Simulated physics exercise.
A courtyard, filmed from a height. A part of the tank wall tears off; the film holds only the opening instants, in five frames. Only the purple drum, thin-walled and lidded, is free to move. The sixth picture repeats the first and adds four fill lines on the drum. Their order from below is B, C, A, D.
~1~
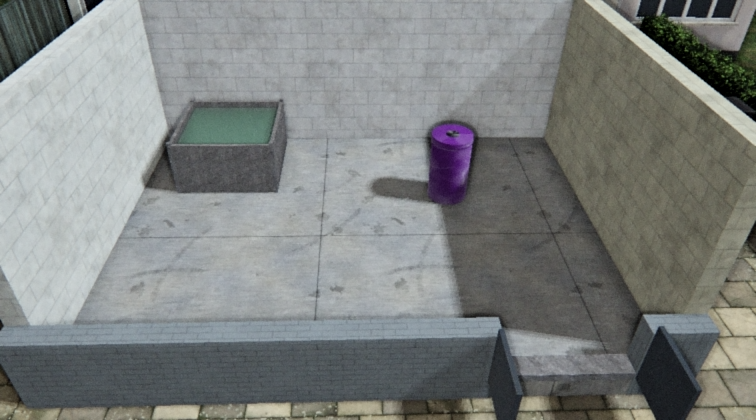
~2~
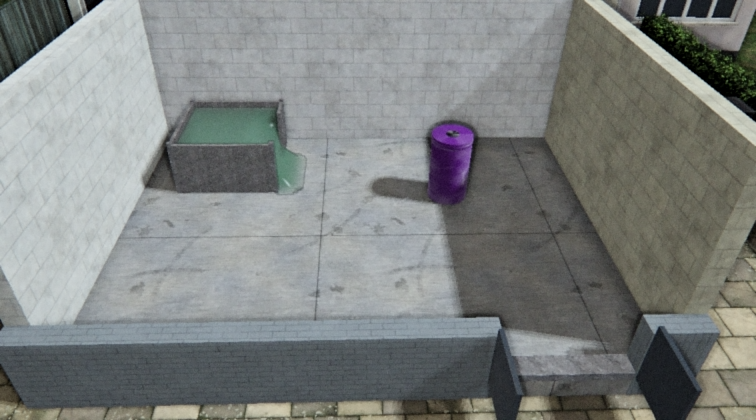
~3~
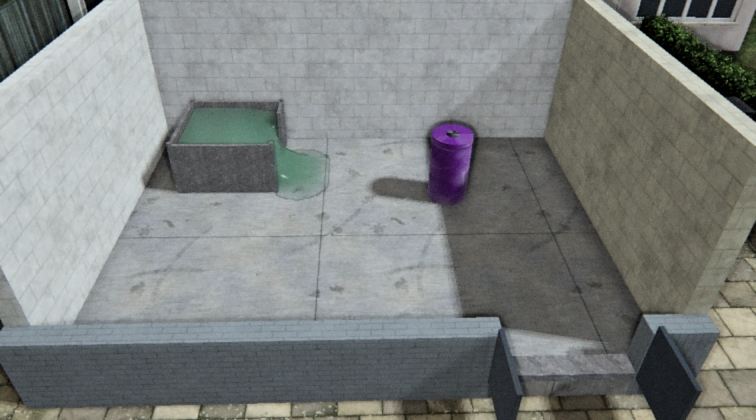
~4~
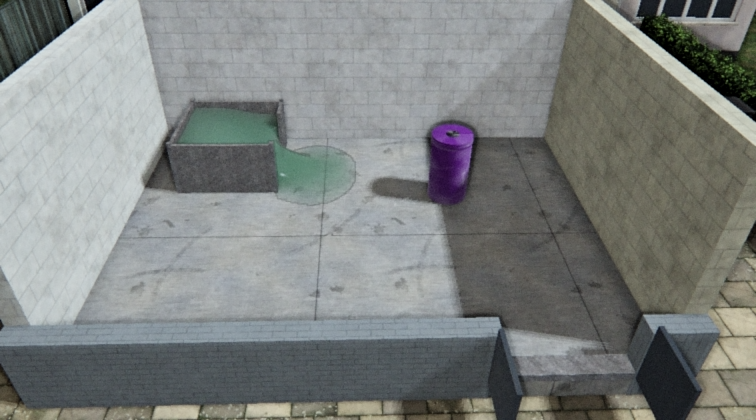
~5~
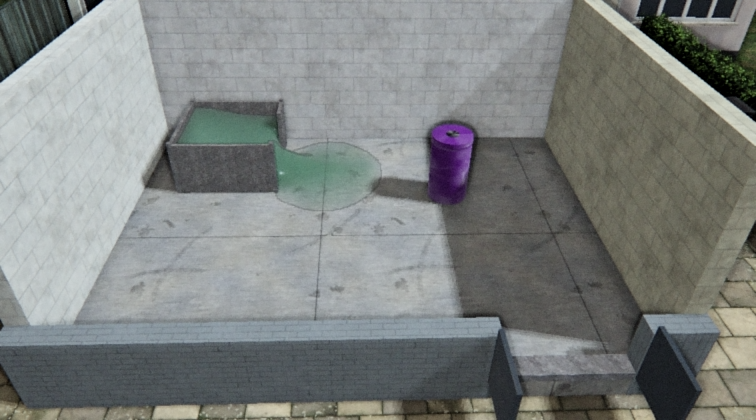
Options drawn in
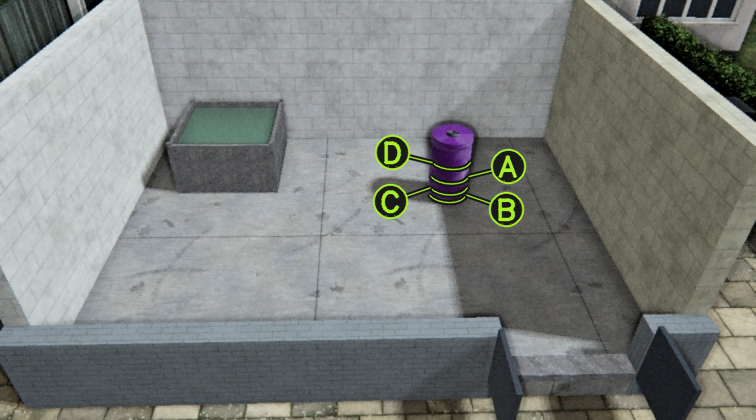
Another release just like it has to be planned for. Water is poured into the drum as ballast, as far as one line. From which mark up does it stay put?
The limit is A.
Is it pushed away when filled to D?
No.
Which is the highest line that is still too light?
C.
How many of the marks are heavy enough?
Two of the four.
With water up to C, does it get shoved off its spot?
Yes, that goes wrong.
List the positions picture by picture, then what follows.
In the first picture, lid of the purple drum at (453, 134); tank full, its middle at (230, 127); open gate at (570, 320).
In the second picture, 1 % of the ground under water, its edge towards the drum at (295, 183).
In the third picture, 3 % of the ground under water, its edge towards the drum at (322, 180).
In the fourth picture, 5 % of the ground under water, its edge towards the drum at (349, 177).
In the fifth picture, lid of the purple drum at (453, 134); 8 % of the ground under water, its edge towards the drum at (372, 181).
In lime, A at (451, 184); B at (449, 202); C at (450, 195); D at (453, 169); from the bottom up B, C, A, D.
For line A, it does not move.
For line B, it is washed out through the gate.
For line C, it is pushed about its own width away.
For line D, it does not move.
